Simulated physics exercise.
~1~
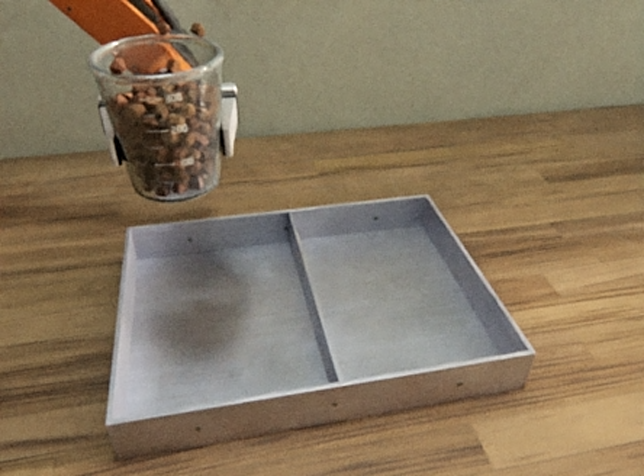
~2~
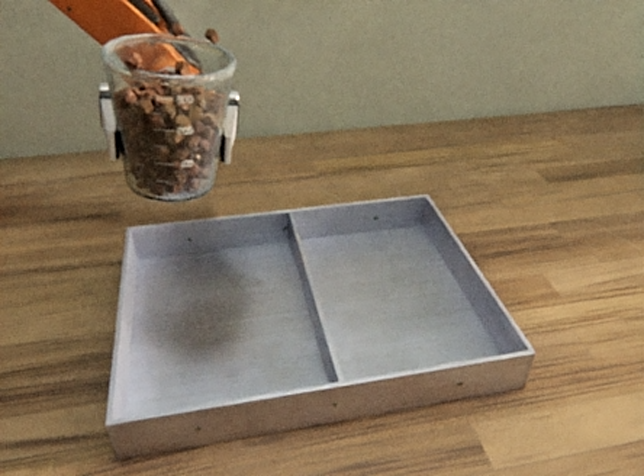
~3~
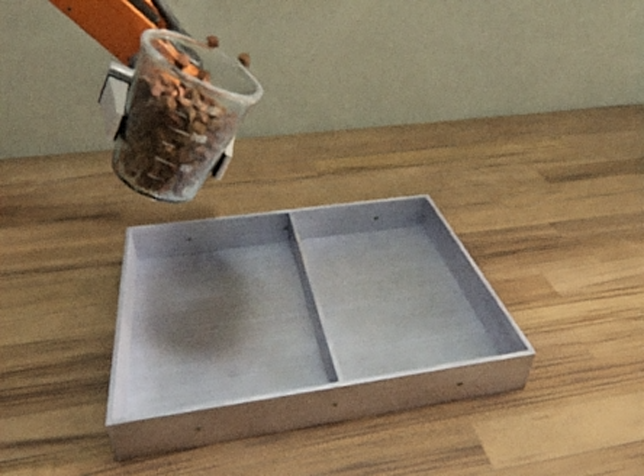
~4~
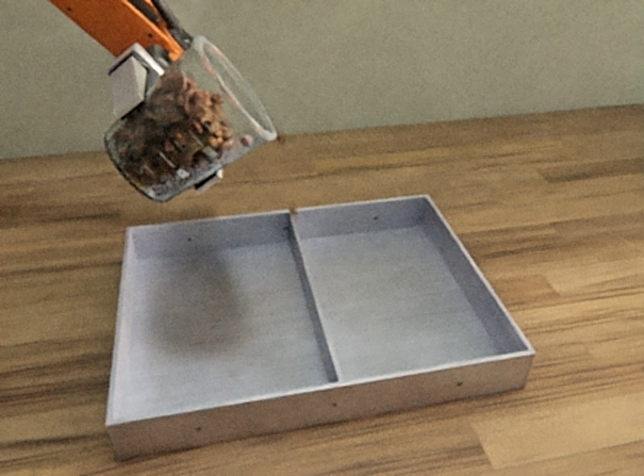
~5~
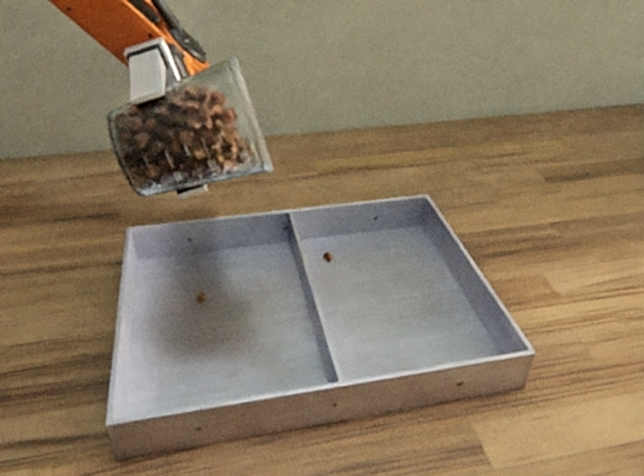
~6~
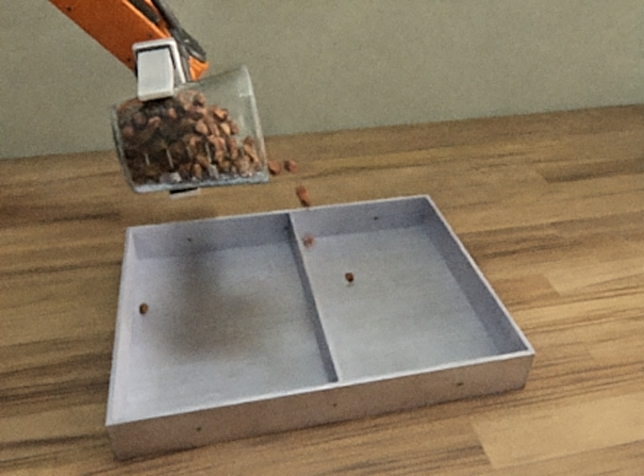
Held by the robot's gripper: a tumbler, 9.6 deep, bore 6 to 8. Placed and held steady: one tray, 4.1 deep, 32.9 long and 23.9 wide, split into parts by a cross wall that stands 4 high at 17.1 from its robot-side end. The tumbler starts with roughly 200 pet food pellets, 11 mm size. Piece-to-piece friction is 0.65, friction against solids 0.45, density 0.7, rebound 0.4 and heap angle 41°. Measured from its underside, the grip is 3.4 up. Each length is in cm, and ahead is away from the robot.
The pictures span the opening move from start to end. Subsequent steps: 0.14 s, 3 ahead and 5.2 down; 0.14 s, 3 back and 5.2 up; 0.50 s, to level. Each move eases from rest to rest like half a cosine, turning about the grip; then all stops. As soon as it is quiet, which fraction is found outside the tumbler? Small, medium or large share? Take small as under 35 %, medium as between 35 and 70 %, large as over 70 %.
A small share.
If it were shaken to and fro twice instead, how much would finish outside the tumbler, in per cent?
Near 20 per cent.
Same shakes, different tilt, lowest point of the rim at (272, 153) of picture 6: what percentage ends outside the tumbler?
Roughly 5 per cent.
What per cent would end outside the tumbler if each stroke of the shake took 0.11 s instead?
I'd expect close to 20 per cent then.
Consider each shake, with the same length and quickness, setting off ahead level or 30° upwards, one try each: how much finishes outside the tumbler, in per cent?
Some 75 and 90 per cent.
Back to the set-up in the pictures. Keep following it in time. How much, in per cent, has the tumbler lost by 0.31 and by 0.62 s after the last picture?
Readings in order: 15, 15.
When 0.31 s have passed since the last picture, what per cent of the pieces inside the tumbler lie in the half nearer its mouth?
45 per cent.
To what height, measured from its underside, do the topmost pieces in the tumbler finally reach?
Around 9.5 cm above the underside.
Then, 0.31 s later, tilted 83° forward, highest piece 22 above the table; 176 in the tumbler, 11 in the far-side part, 2 in the robot-side part, 13 in flight or on a rim.
Then, 0.62 s later, tilted 19° forward, highest piece 25 above the table; 167 in the tumbler, 27 in the far-side part, 7 in the robot-side part, 1 in flight or on a rim.
Then, 0.98 s later, level, highest piece 27 above the table; 167 in the tumbler, 28 in the far-side part, 7 in the robot-side part.
Then, 2.03 s later, level, highest piece 27 above the table; 167 in the tumbler, 28 in the far-side part, 7 in the robot-side part.
At rest, 167 in the tumbler, 28 in the far-side part, 7 in the robot-side part. That is 17 % outside the tumbler.
